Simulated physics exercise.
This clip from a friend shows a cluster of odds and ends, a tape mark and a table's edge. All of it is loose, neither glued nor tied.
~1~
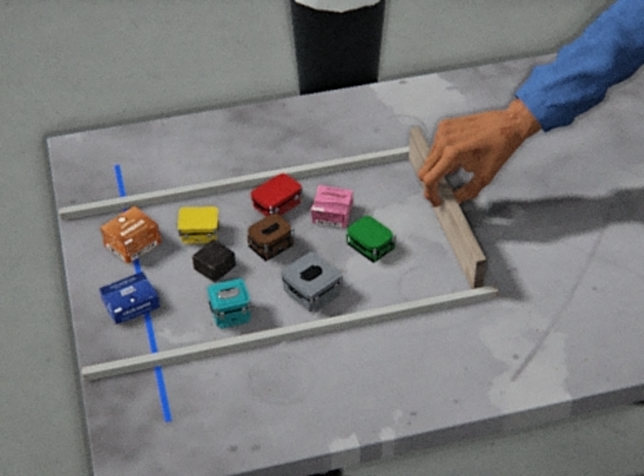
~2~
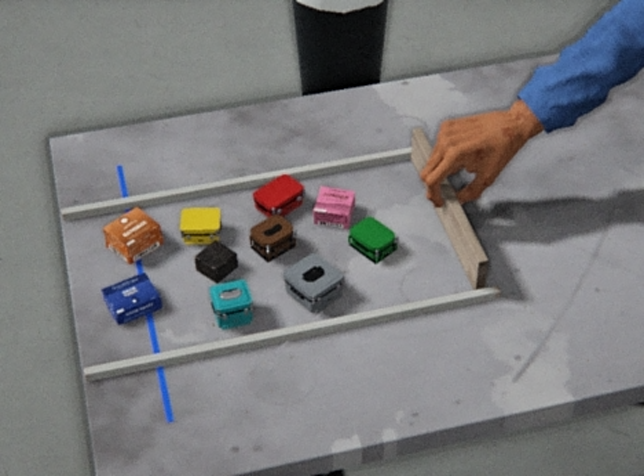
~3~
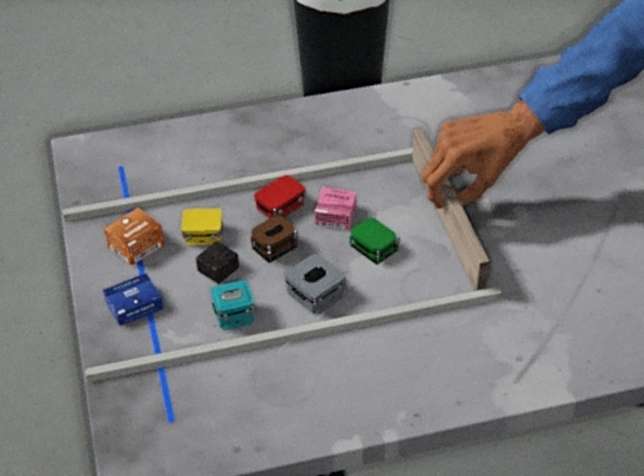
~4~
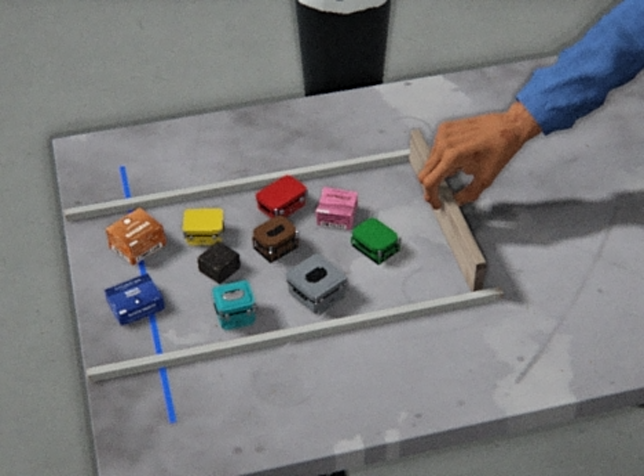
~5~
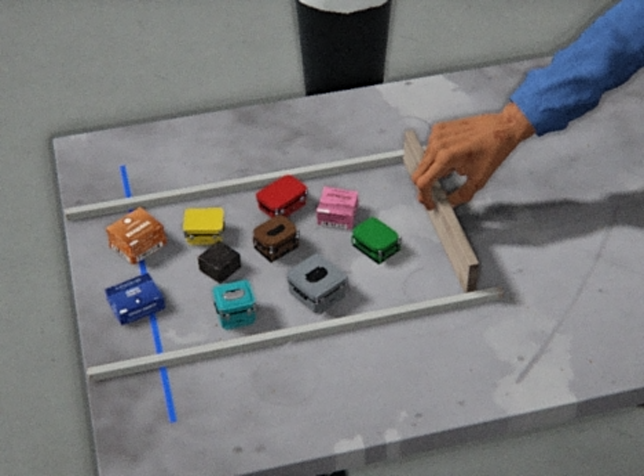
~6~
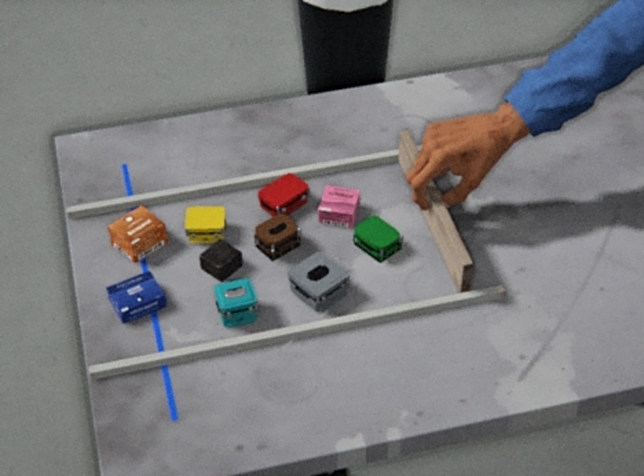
A hand slides a wooden board slightly left toward a still group of small colourful cases.
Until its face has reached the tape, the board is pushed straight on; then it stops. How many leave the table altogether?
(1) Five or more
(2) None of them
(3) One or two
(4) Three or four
One or two (3).
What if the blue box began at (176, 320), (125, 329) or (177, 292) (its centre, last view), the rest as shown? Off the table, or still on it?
Try one it goes off the edge; try two it goes off the edge; try three it goes off the edge.
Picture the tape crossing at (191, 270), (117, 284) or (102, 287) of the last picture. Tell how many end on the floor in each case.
0, 6, 6.
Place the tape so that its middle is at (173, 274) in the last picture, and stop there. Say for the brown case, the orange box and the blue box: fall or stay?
In order, the brown case keeps its spot, then the orange box goes off the edge, then the blue box goes off the edge.
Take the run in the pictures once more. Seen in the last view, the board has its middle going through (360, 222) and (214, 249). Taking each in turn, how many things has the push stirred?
Answer - first 2, then 10.
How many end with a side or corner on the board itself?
The number is 4.
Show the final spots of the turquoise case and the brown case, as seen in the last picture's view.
You'll see the turquoise case at (93, 332), with the brown case at (92, 279).
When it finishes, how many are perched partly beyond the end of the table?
The number would be 4.
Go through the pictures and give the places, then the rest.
The first picture shows blue box (130, 298); orange box (131, 235); yellow case (199, 226); board (445, 206); tape (140, 279).
The second picture shows orange box (134, 236); brown case (273, 238).
The third picture shows yellow case (203, 228); red case (280, 199).
The fourth picture shows blue box (135, 300); green case (375, 241).
The fifth picture shows orange box (137, 236); pink box (338, 208).
The sixth picture shows blue box (137, 297); orange box (138, 234); yellow case (206, 226); board (433, 209); tape (147, 278).
Soon after, none off yet; blue box at rest near (137, 297); orange box at rest near (138, 234); yellow case at rest near (206, 226).
Then, none off yet; blue box moved a little near (125, 303); orange box moved a little near (125, 236); yellow case moved about its own width near (173, 232).
At rest, the number that fall off is one or two; fallen, orange box and blue box.
